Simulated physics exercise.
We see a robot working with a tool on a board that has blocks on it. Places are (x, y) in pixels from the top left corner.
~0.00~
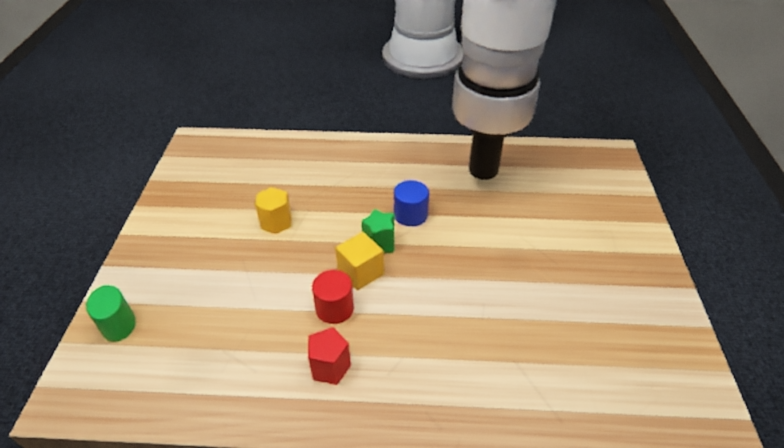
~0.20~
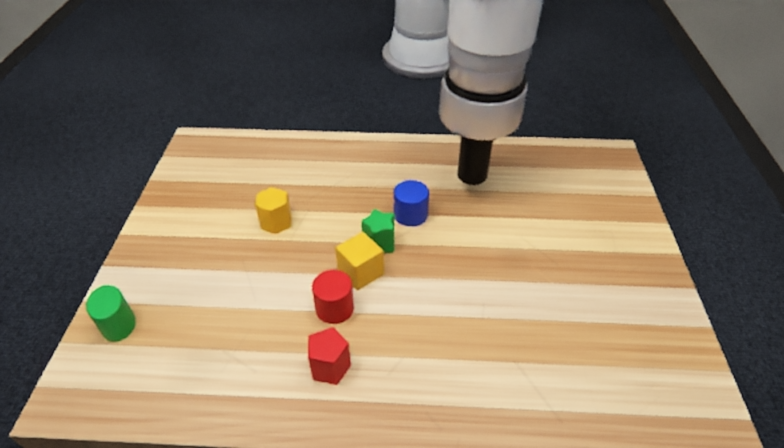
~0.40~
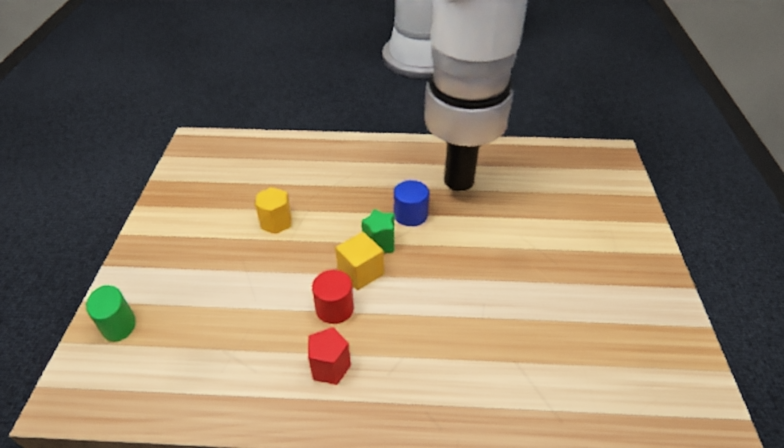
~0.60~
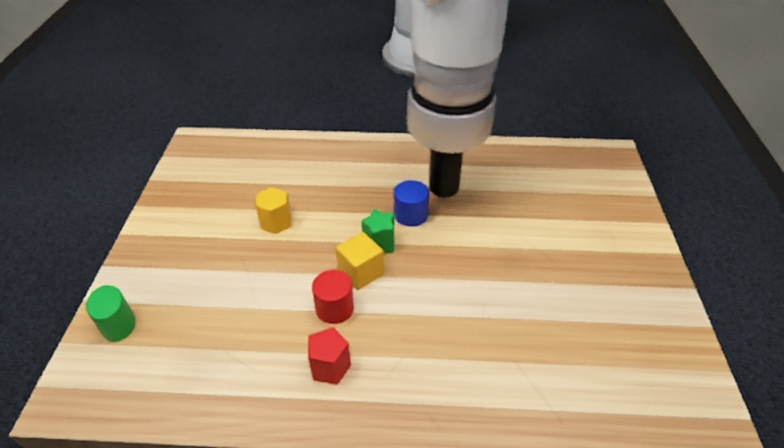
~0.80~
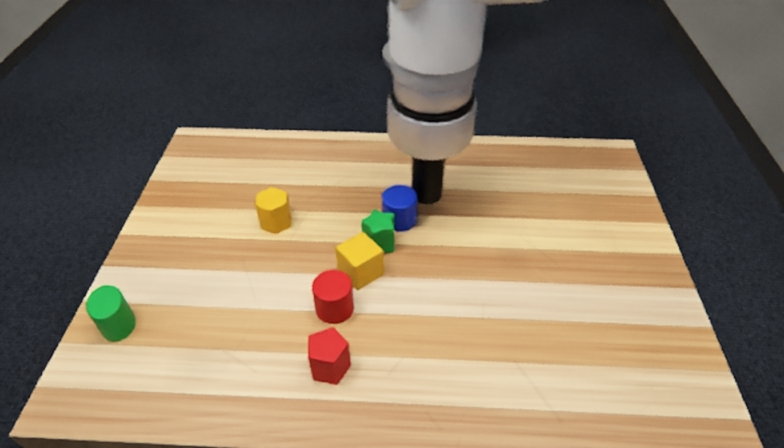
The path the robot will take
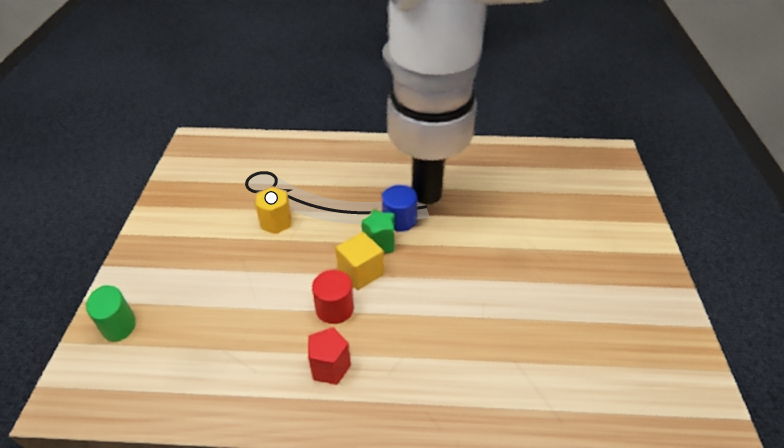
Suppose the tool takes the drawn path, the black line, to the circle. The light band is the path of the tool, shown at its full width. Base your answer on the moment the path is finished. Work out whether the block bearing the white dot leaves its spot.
By then it is still where it was.
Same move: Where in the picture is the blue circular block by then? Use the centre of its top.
Roughly at (345, 212).
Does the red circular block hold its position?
I believe so.
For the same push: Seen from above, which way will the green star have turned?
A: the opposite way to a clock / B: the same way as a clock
My answer is option A.
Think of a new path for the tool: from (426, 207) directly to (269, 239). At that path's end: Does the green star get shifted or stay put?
It is moved off its spot.
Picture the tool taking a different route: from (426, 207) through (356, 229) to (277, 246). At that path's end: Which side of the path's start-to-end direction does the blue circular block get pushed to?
It is displaced to the left.
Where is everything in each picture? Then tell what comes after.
The first frame shows tip of the tool (483, 170), middles of tops, yellow hexagonal block (271, 198), red circular block (332, 284), yellow four-sided block (359, 248), green star (379, 220), blue circular block (411, 191).
The second frame shows tool (472, 176), nothing pushed.
The third frame shows tool (459, 181), nothing pushed.
The fourth frame shows tool (444, 187), nothing pushed.
The fifth frame shows tool (427, 194), yellow hexagonal block (271, 198), red circular block (332, 284), yellow four-sided block (359, 248), green star (379, 220), blue circular block (400, 195).
The line goes from (426, 207) through (365, 213) and (307, 204) to (262, 182); the dot is on the yellow hexagonal block.
What follows on the original path. One third of the way, tool (364, 200); yellow four-sided block (357, 258); green star (369, 230), turned 50° anticlockwise; blue circular block (350, 211).
Two thirds of the way, tool (304, 191); yellow four-sided block (357, 258); green star (369, 230), turned 50° anticlockwise; blue circular block (345, 212).
At the end, tool (259, 169); yellow hexagonal block unmoved; red circular block unmoved; yellow four-sided block (357, 258); green star (369, 230), turned 50° anticlockwise; blue circular block (345, 212).
